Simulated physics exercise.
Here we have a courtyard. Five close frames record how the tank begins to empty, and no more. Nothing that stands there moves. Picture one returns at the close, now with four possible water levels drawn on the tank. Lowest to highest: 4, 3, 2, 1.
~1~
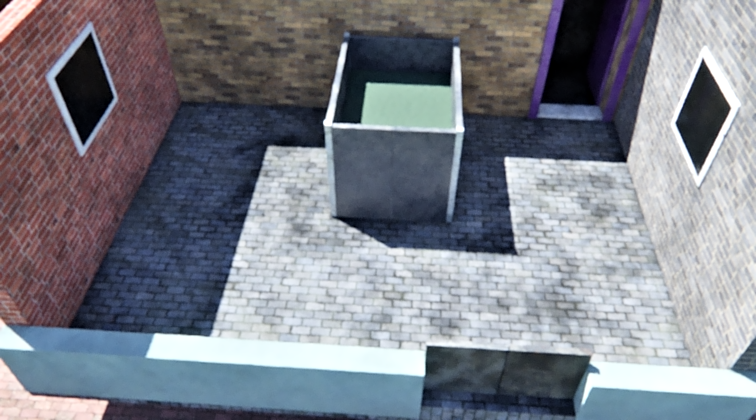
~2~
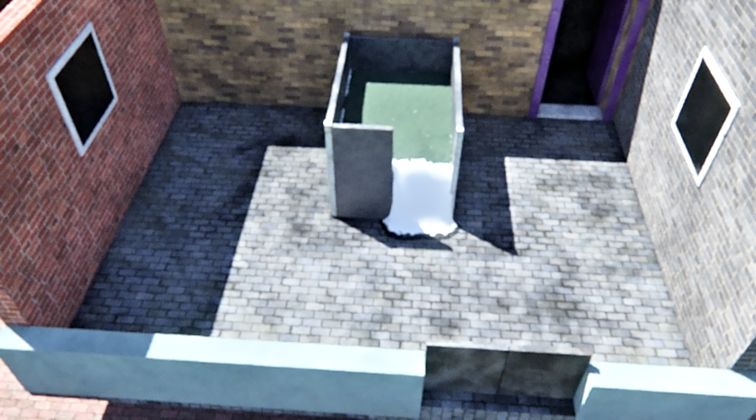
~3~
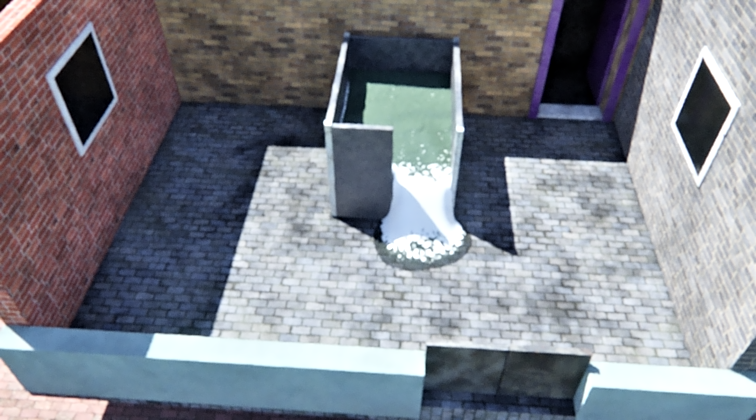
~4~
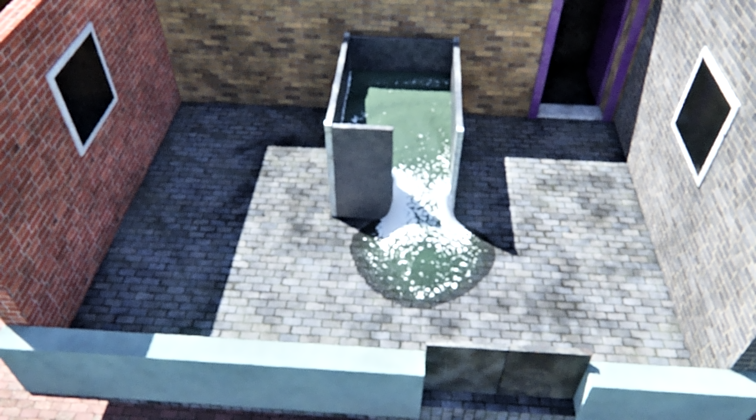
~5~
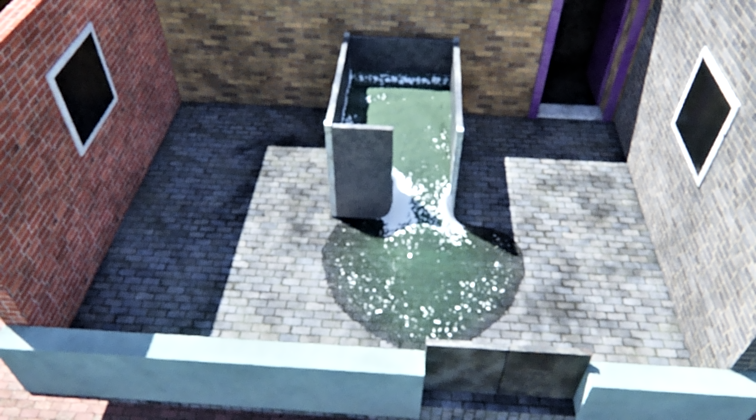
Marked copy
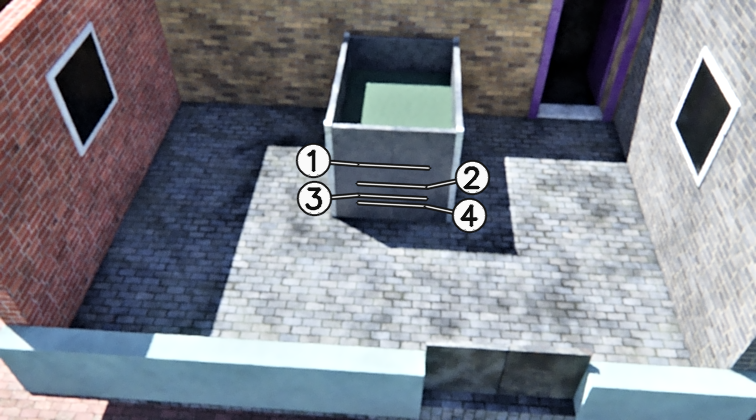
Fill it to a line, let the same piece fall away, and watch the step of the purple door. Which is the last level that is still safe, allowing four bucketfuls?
It is 2.
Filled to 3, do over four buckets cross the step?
No, not at all.
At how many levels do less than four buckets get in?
Three of them.
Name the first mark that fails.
Mark 1.
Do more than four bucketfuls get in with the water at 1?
Yes, it does.
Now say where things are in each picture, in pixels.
Water in the tank at rest, its middle at (397, 112); foot of the purple doorway at (569, 119); shut gate at (506, 353), in the first picture.
Front seen at (451, 228), 1 % of the ground wet, in the second picture.
Front seen at (403, 262), 3 % of the ground wet, in the third picture.
Front seen at (435, 299), 6 % of the ground wet, in the fourth picture.
Front seen at (488, 306), 12 % of the ground wet, in the fifth picture.
On the marked copy, 1 at (393, 166); 2 at (392, 185); 3 at (392, 196); 4 at (391, 204); from the bottom up 4, 3, 2, 1.
With 1, about 10 bucketfuls get in.
With 2, a bucket or two gets in.
With 3, nothing gets over.
With 4, nothing gets over.
